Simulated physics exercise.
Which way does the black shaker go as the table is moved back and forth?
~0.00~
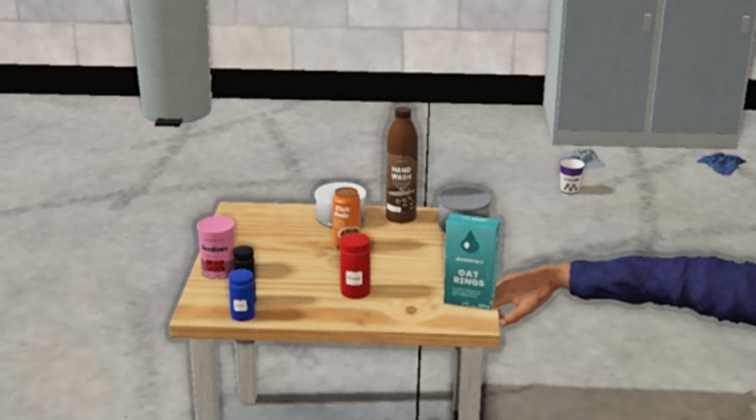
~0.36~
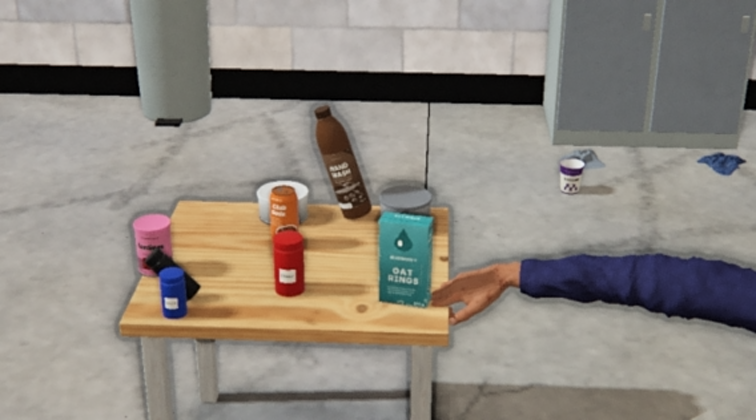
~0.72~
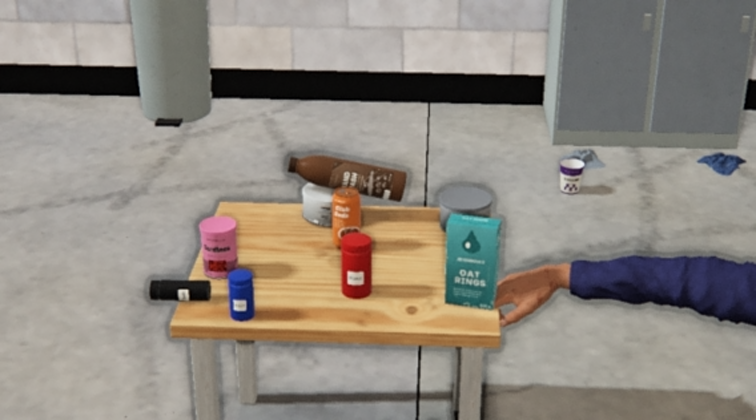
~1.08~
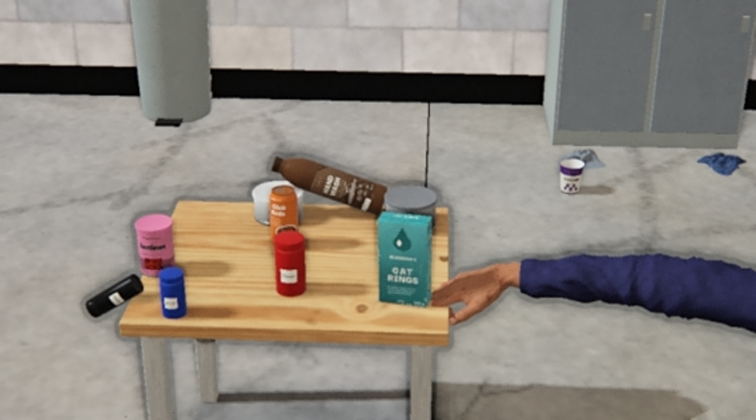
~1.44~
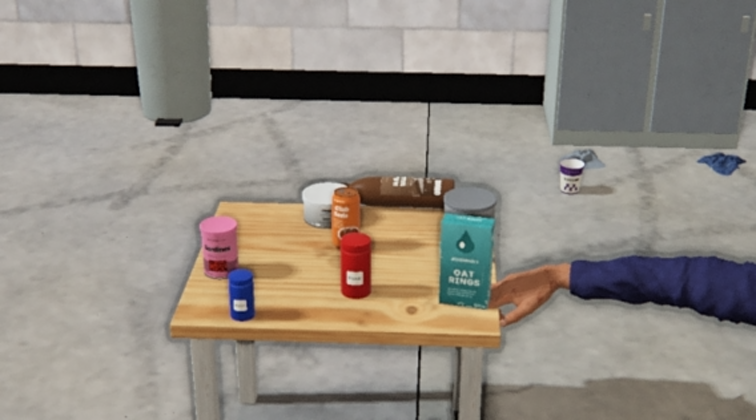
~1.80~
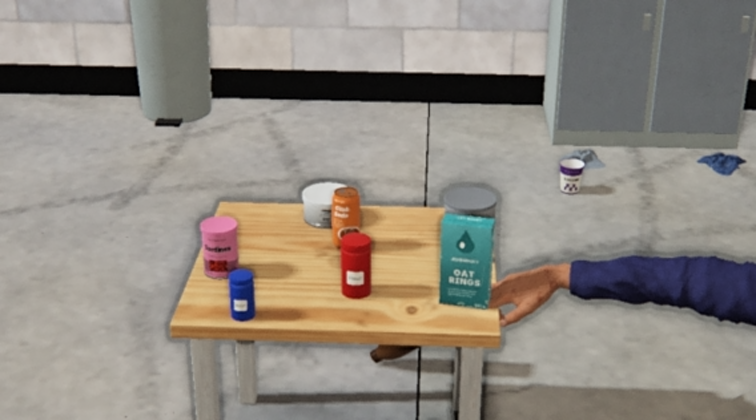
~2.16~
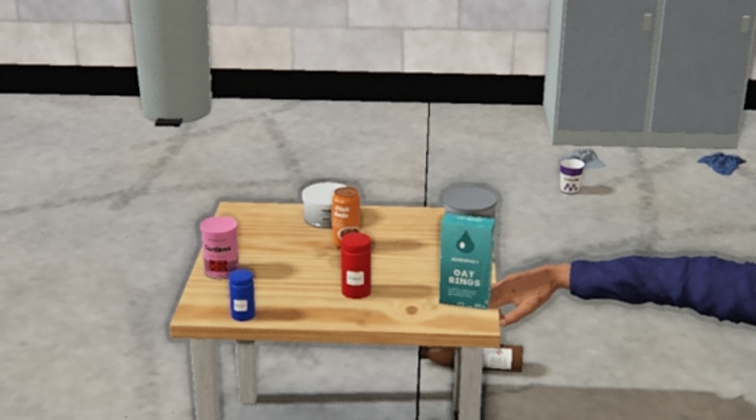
It goes to the left, tipping over and dropping off the left side of the table.
